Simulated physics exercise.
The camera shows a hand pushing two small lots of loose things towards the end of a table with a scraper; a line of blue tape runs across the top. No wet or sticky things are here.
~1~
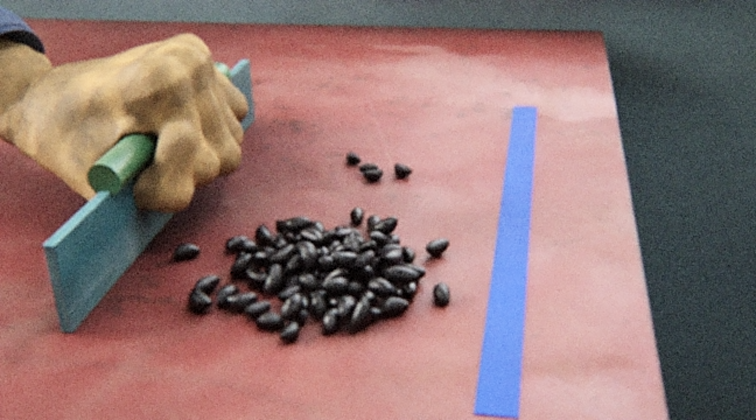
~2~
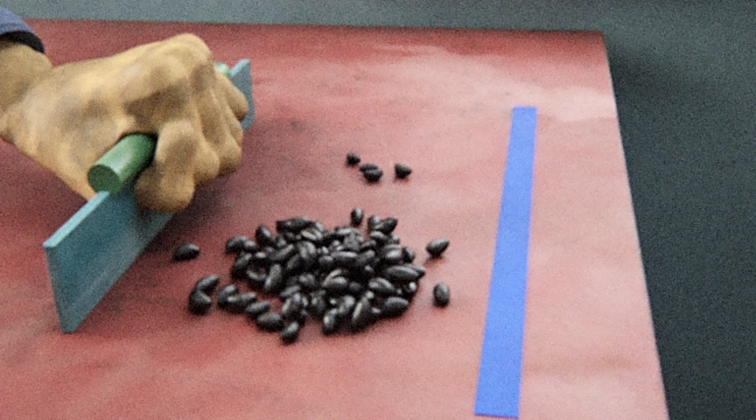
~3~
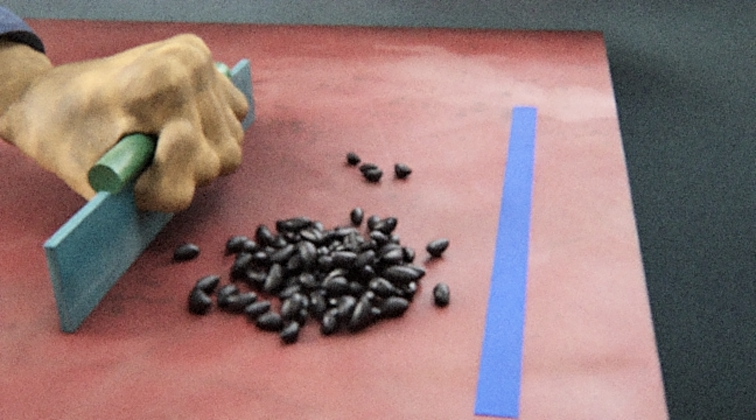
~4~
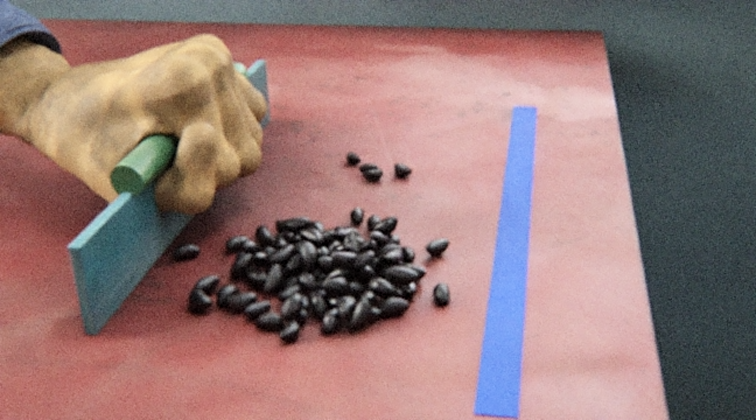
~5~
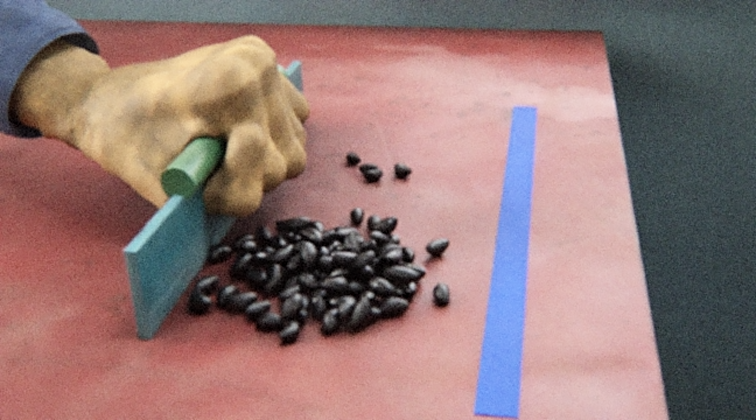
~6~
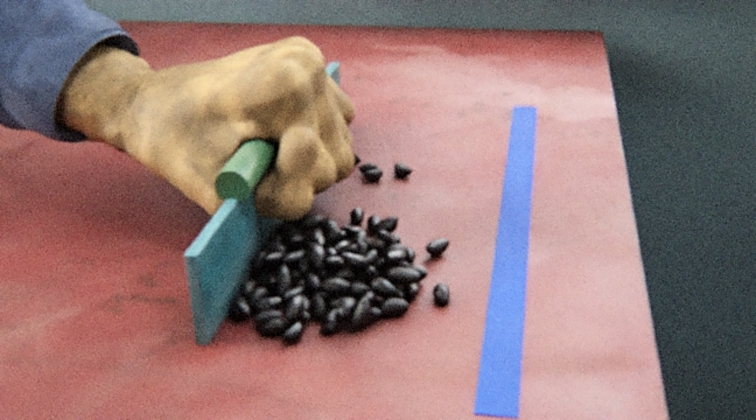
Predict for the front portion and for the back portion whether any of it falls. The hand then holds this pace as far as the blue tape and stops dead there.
My prediction: The front portion is left missing some, the back portion is left whole.
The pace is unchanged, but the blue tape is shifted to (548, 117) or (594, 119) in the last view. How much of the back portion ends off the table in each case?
First stop: 0 % off the table; second stop: 100 %.
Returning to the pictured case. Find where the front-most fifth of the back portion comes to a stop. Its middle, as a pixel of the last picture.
Approx. (577, 176) px.
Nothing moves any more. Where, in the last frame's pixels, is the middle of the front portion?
Around (585, 294).
Then, 0.34 s past the last view, scraper still moving, near (412, 141); front portion all on the table, its front near (543, 306); back portion all on the table, its front near (447, 172).
Then, 0.70 s past the last view, scraper stopped at the blue tape; front portion a small part over the edge; back portion all on the table, its front near (566, 180).
Then, 0.98 s past the last view, scraper stopped at the blue tape; front portion about a quarter over the edge; back portion all on the table, its front near (590, 181).
Finally, scraper stopped at the blue tape; front portion about a quarter over the edge; back portion all on the table, its front near (590, 181).
